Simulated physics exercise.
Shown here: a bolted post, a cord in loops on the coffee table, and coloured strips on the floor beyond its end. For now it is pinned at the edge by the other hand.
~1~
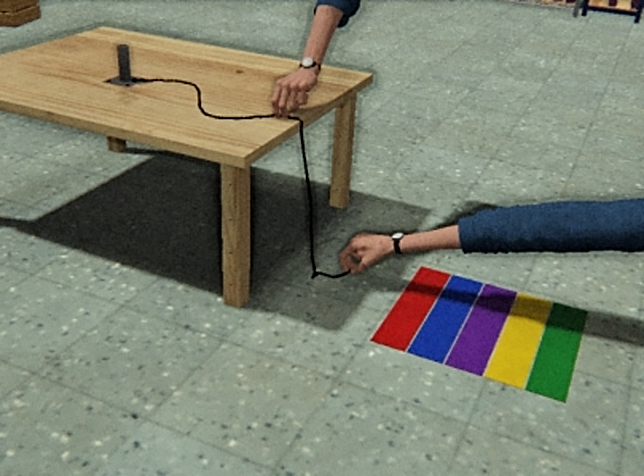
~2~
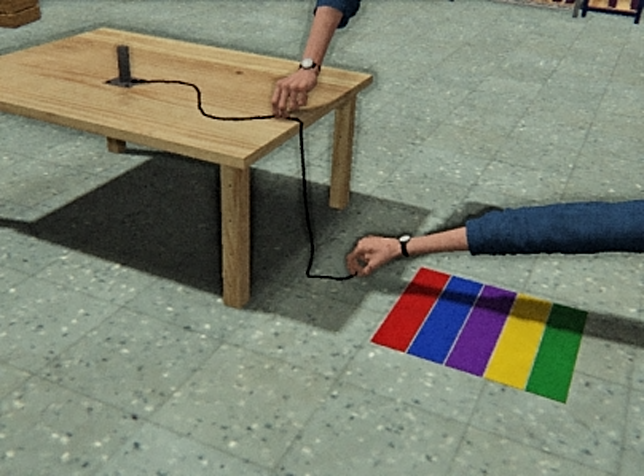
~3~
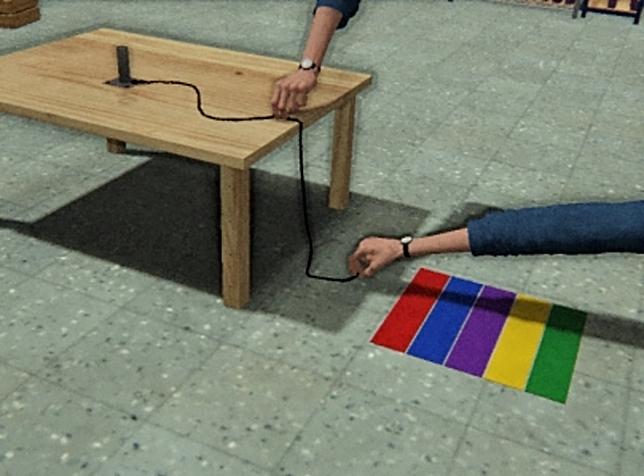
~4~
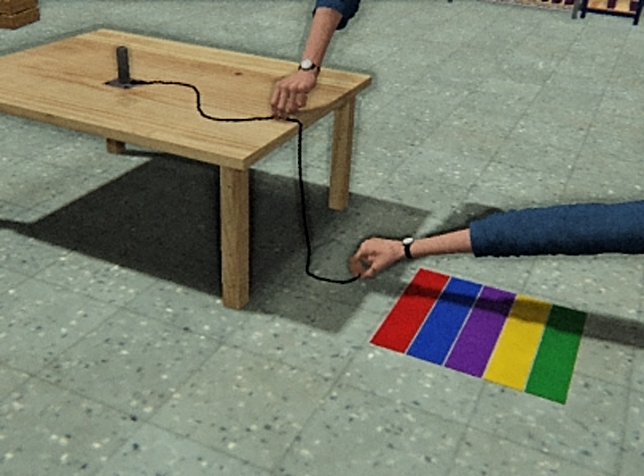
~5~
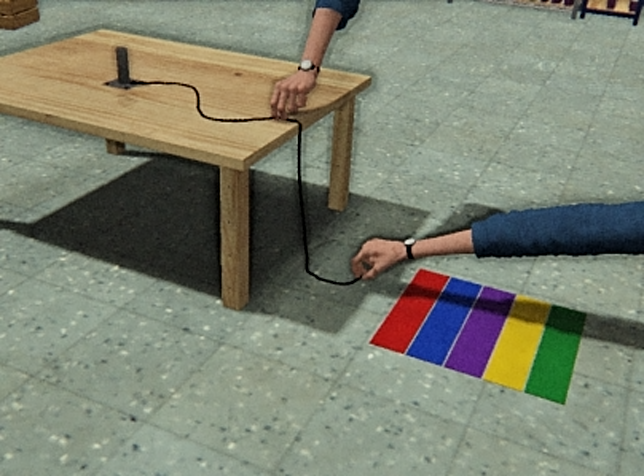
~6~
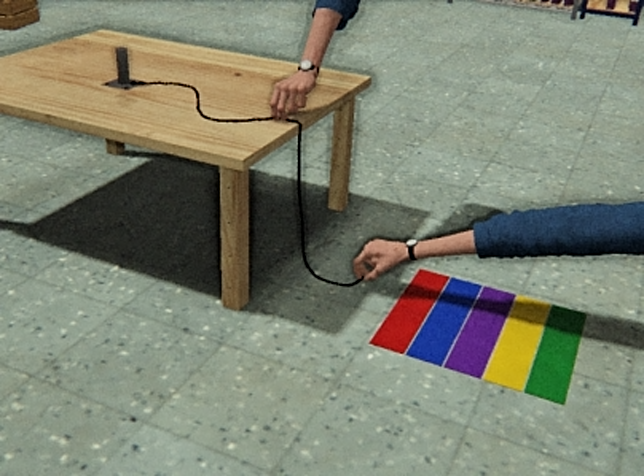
The clip shows a dark cord running across a wooden table, pressed at the edge by one hand, while another hand holds its hanging end near coloured floor strips and shifts very slightly right before staying almost still.
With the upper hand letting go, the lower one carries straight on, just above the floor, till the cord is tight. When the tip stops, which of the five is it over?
The yellow one.
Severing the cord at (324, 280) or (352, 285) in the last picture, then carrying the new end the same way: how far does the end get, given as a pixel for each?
Going through both, you get (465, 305) and then (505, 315).
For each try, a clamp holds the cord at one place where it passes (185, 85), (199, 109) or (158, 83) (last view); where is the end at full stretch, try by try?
Per try (px, approx.): (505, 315), (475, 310), (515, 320).
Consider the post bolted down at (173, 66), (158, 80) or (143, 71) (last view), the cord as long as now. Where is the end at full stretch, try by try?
You'd find it around (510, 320), then (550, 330), and finally (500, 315).
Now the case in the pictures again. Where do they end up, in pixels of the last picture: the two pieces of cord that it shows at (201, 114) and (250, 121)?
Near (255, 113) and (304, 131).
Soon after, end near (459, 304); over blue.
Then, end near (499, 315); over purple.
At full stretch, end near (524, 322); over yellow. Over yellow.
